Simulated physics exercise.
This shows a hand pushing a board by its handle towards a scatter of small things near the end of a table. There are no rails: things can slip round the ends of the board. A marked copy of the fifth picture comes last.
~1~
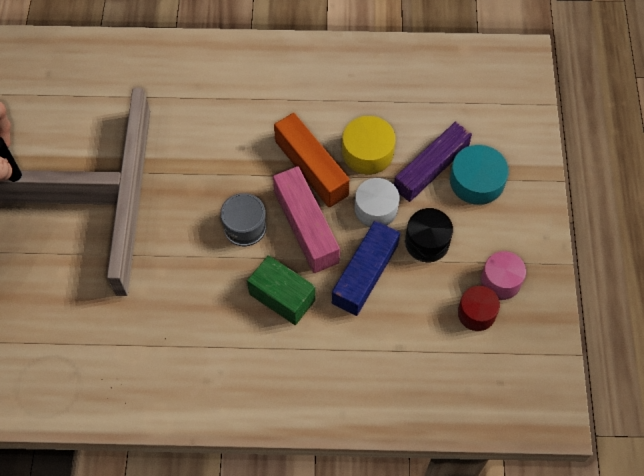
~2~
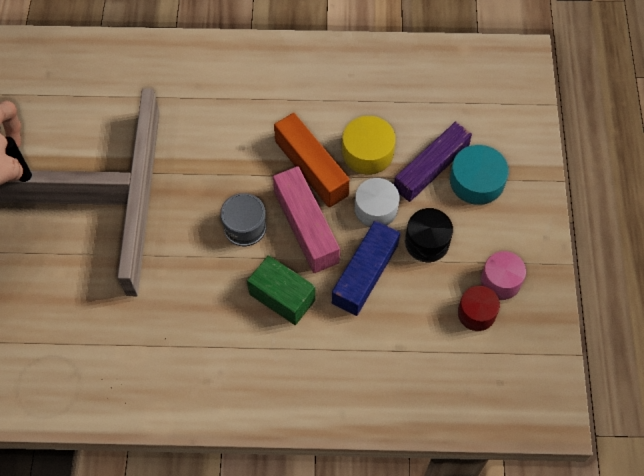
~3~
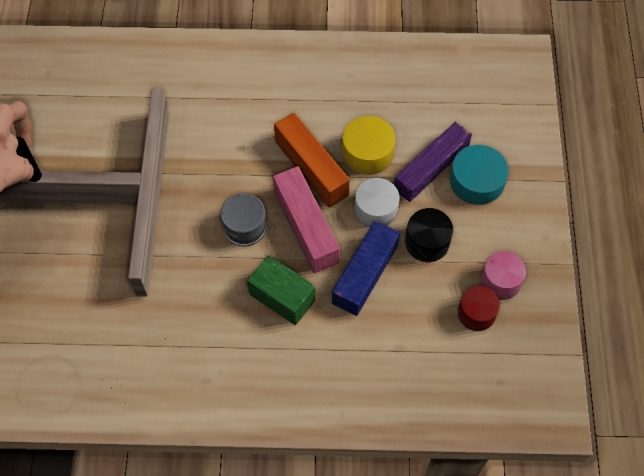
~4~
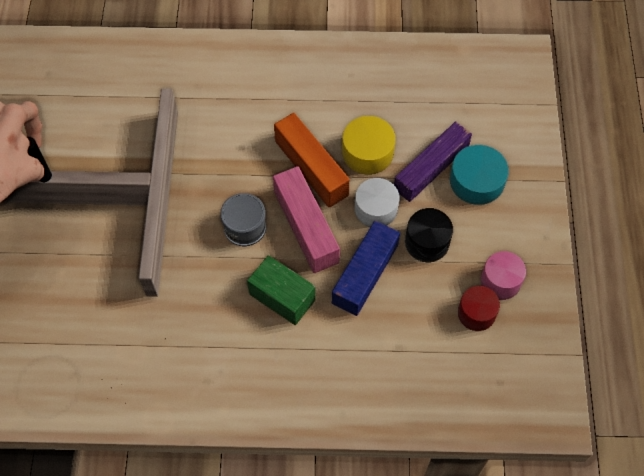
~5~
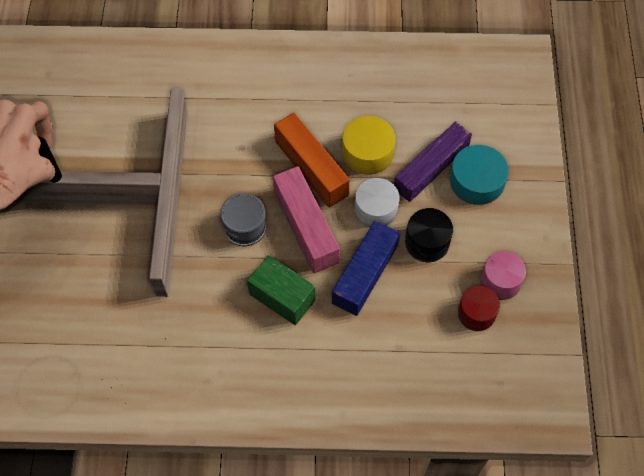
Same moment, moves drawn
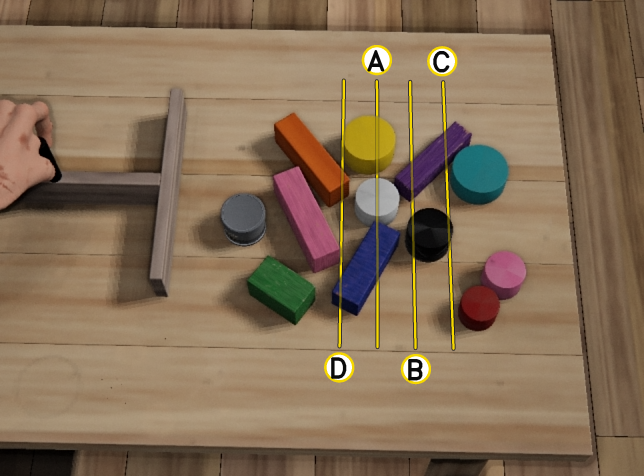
In this clip, a hand gripping the handle of a T-shaped board slides it slowly a short way right across a wooden table, while the scattered colourful blocks and round tins stay still, with a gap remaining before them.
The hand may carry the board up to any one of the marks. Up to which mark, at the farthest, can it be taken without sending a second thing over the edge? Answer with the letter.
It should halt at C.
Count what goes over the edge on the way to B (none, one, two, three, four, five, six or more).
The count is none.
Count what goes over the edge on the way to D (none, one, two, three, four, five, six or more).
In all, none.
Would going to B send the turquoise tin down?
By then, no.
On the marked copy, A at (377, 205); B at (413, 206); C at (448, 206); D at (342, 204).
With C. Early on, board (267, 181); green block (304, 293); blue bar (373, 270).
Further on, board (368, 183); turquoise tin (505, 175); black tin (496, 232).
At the end, board (447, 184); black tin (570, 235); turquoise tin (559, 164); none fallen.
As for the rest, A is within the limit but short; B is within the limit but short; D is within the limit but short.
